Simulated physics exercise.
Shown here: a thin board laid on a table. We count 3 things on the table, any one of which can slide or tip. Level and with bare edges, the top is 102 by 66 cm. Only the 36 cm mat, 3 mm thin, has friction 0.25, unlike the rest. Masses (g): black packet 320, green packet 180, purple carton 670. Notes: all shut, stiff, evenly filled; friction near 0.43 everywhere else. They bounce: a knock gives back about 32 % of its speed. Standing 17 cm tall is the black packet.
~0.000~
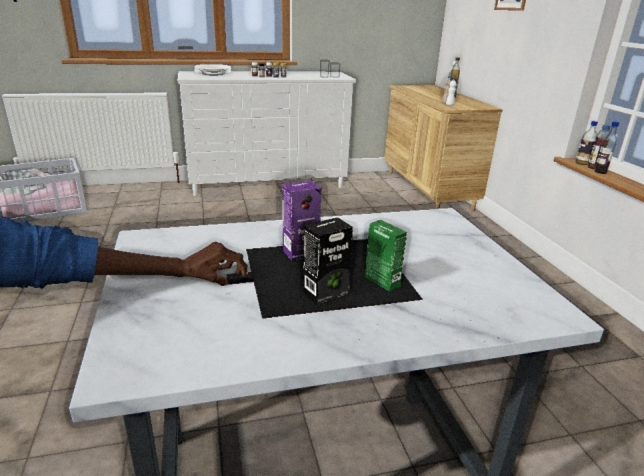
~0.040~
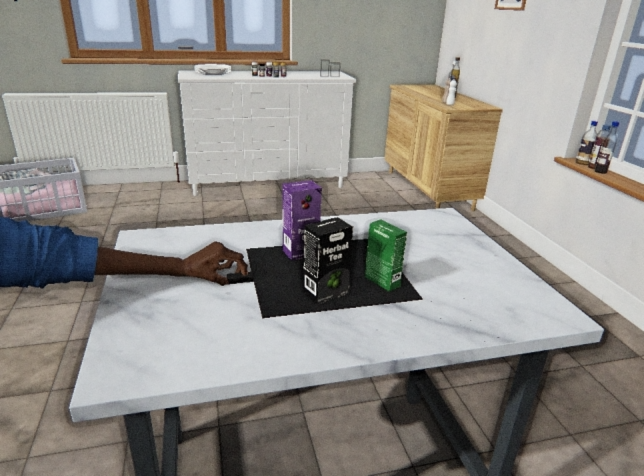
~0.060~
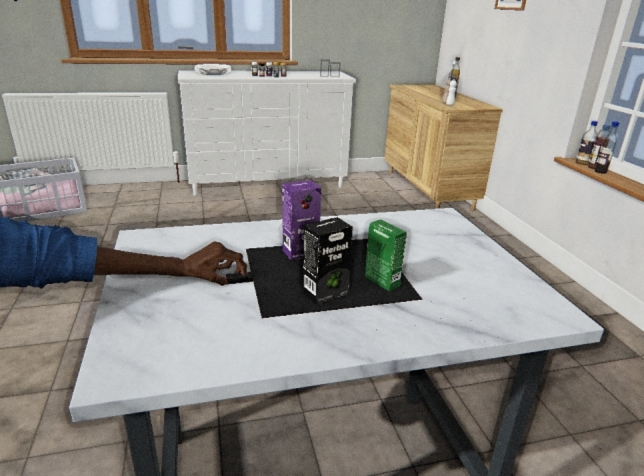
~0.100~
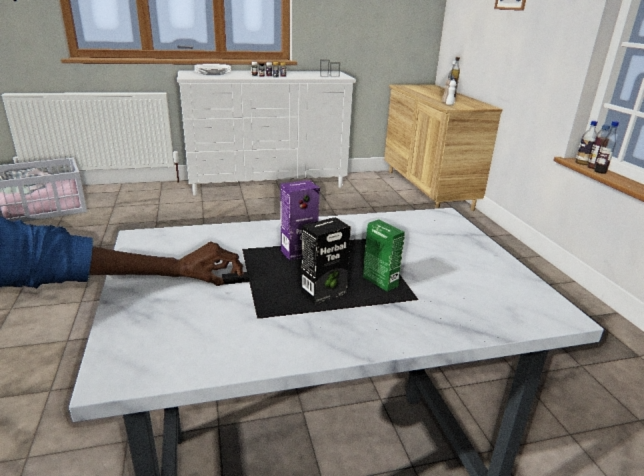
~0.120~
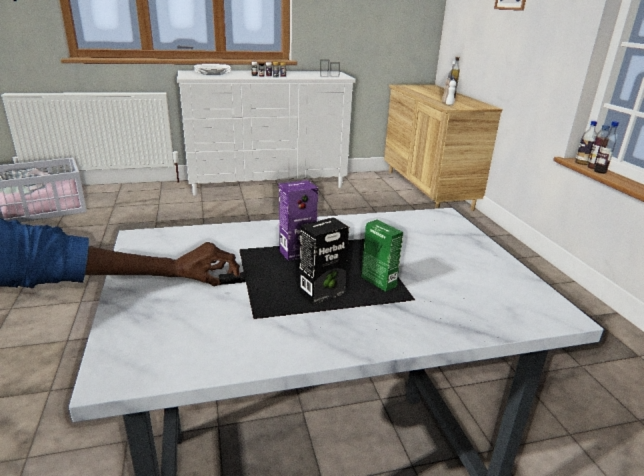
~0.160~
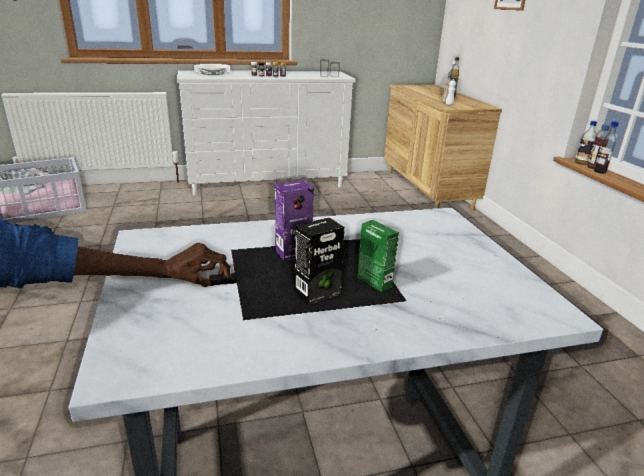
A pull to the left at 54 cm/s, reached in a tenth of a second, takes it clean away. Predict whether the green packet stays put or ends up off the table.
My guess is it winds up off the tabletop.
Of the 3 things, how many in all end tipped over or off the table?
I make it 3.
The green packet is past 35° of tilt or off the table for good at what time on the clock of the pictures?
1.3 s or so.
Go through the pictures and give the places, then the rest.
In the first picture, 0 cm of pull; green packet (385, 256); black packet (327, 261).
In the second picture, 0 cm of pull; black packet (328, 261); purple carton (301, 220).
In the third picture, 0 cm of pull; black packet (327, 260); purple carton (301, 220).
In the fourth picture, 1 cm of pull; black packet (326, 260); purple carton (300, 220).
In the fifth picture, 2 cm of pull; black packet (324, 261); purple carton (298, 220).
In the sixth picture, 4 cm of pull; green packet (377, 255) 2 cm from its spot; black packet (319, 261) 2 cm from its spot.
By 0.46 s, 20 cm of pull; green packet 17 cm from its spot near (314, 261); purple carton 17 cm from its spot; black packet 17 cm from its spot.
By 0.86 s, 42 cm of pull; green packet 38 cm from its spot near (213, 270); purple carton 38 cm from its spot; black packet 38 cm from its spot.
By 1.16 s, 58 cm of pull; black packet and purple carton now off the table; green packet 55 cm from its spot near (132, 278).
By 1.46 s, 74 cm of pull; green packet now off the table.
When it is over (2.1 s), off the table, black packet, green packet and purple carton.
